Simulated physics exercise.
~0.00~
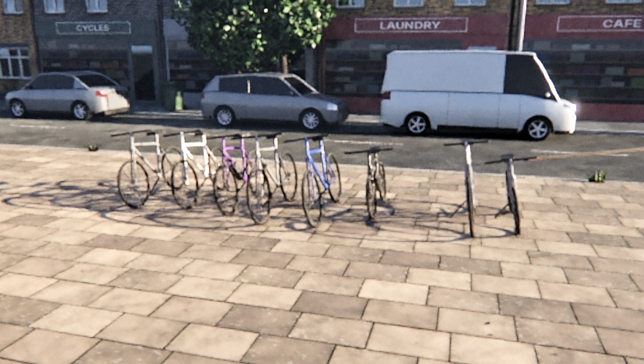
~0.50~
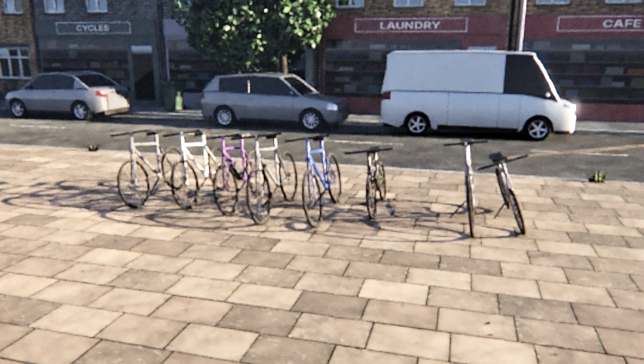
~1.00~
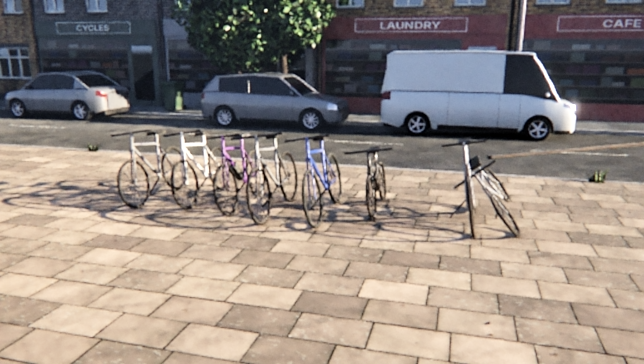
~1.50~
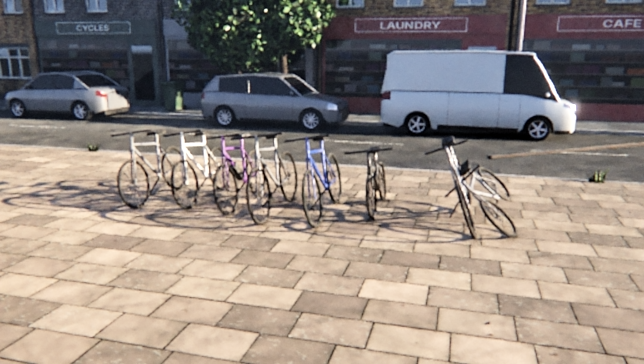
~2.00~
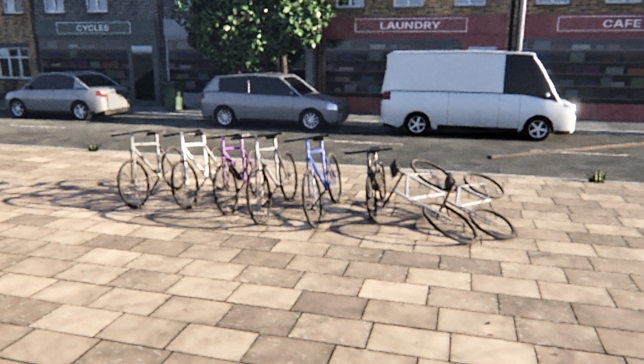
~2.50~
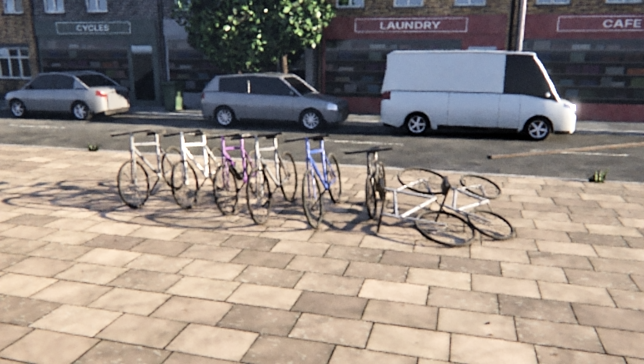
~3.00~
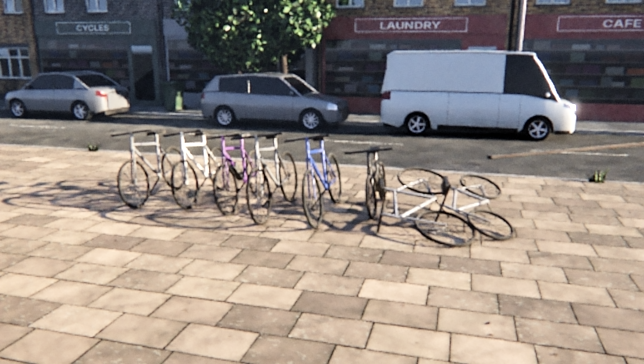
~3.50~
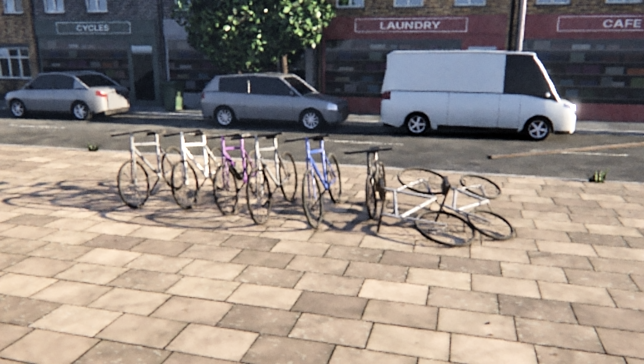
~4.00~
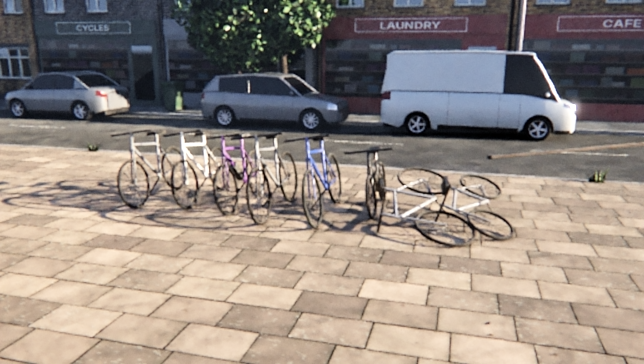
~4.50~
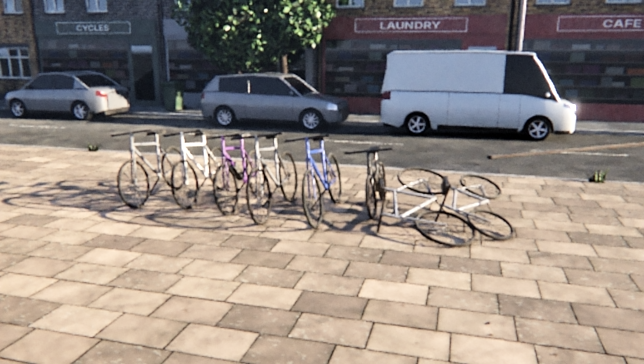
Rightmost bicycle in a paved street row tipping left onto its neighbour, both falling, the other six staying upright.
